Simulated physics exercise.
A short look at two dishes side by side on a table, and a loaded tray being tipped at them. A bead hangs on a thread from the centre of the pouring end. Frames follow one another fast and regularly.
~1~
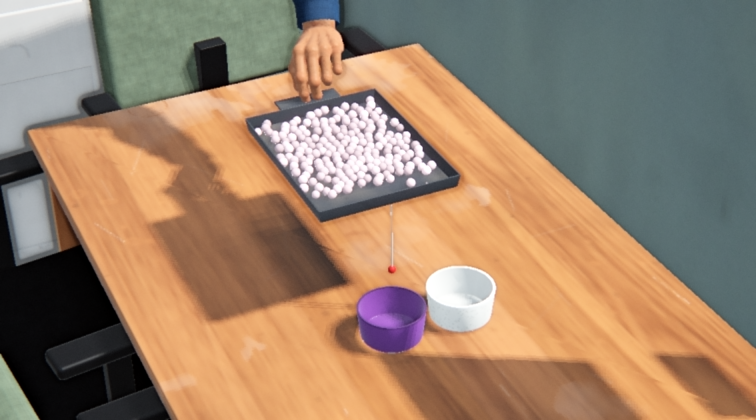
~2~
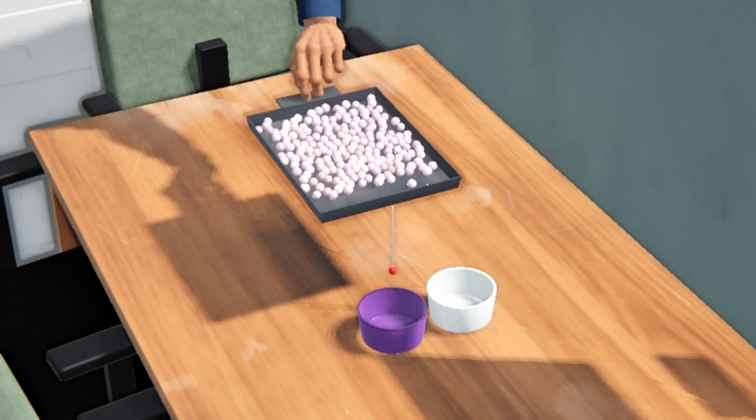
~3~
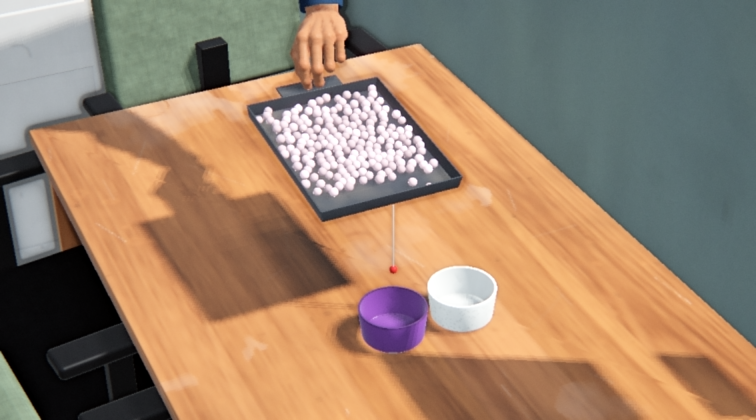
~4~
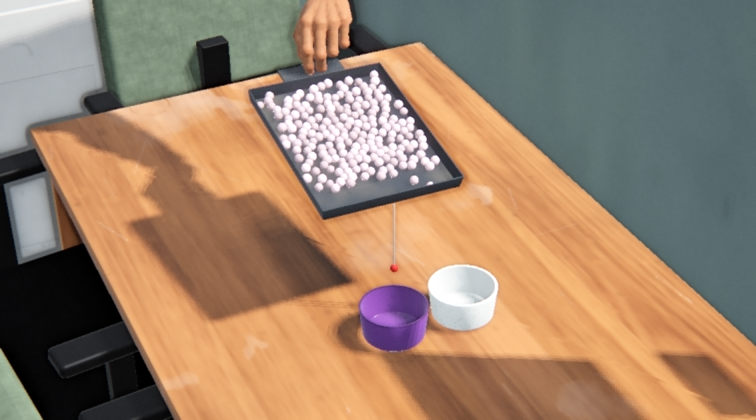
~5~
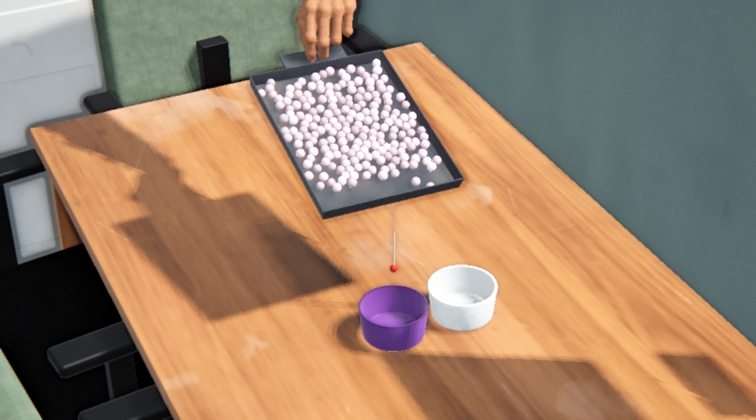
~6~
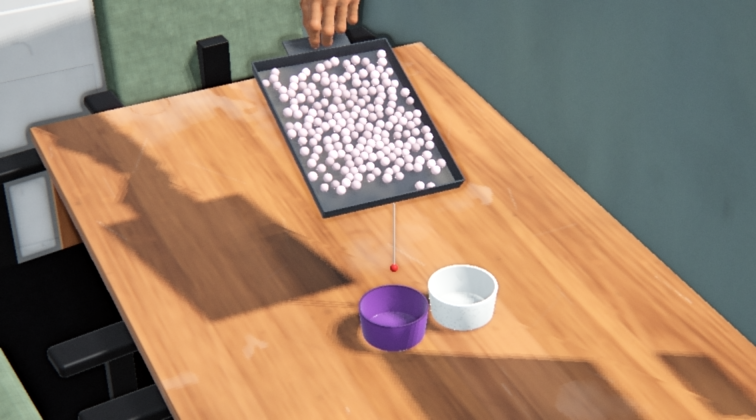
A hand raising the far end of a dark tray of pale pink beads, tilting it toward purple and white dishes.
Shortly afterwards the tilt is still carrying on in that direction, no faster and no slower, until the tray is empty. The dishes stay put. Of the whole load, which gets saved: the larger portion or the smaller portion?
The larger portion.
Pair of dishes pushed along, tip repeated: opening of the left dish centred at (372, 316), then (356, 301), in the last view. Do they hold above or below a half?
Earlier try a majority share, later try a minority share.
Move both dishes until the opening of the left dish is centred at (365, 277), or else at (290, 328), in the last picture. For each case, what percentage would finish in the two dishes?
Approximately 0 percent, followed by approximately 10 percent.
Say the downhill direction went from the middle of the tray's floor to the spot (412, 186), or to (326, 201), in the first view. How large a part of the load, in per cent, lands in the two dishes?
I'd expect around 60 in a hundred first and around 10 in a hundred second.
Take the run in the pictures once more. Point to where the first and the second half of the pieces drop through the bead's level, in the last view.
The opening part goes through (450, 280); what follows goes through (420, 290).
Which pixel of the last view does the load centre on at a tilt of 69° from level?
In the last view, the load is centred near (405, 182).
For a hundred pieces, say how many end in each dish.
For the left dish 30 per cent, for the right dish 40.
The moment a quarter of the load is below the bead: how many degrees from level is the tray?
It is at around 95 degrees.
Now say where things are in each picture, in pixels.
Corners of the pouring end at (321, 210) and (457, 174), level; middle of the load at (353, 147), sugar pearls; left dish at (407, 337); right dish at (476, 316); bead on its thread at (392, 270), in the first frame.
Corners of the pouring end at (322, 211) and (458, 176), level; middle of the load at (354, 146), in the second frame.
Corners of the pouring end at (323, 210) and (459, 176), tipped barely, level across its low end; middle of the load at (354, 140), in the third frame.
Corners of the pouring end at (324, 209) and (461, 176), tipped a little, level across its low end; middle of the load at (356, 131), in the fourth frame.
Corners of the pouring end at (325, 209) and (461, 177), tipped clearly, level across its low end; middle of the load at (358, 125), in the fifth frame.
Corners of the pouring end at (326, 209) and (462, 178), tipped clearly, level across its low end; middle of the load at (362, 122), nearly all on the move; left dish at (408, 336); right dish at (478, 315), in the sixth frame.
Soon, tray tipped steeply; most on the tray; a stray few in the left dish; a small part in the right dish; a stray few outside both; a small part in the air.
A while on, tray tipped past a quarter turn; a small part on the tray; about a quarter in the left dish; about a third in the right dish; about a quarter outside both; about a quarter in the air.
Towards the end, tray tipped past a quarter turn; about a quarter in the left dish; about half in the right dish; about a third outside both.
Finally, tray tipped past a quarter turn; about a quarter in the left dish; about half in the right dish; about a third outside both.
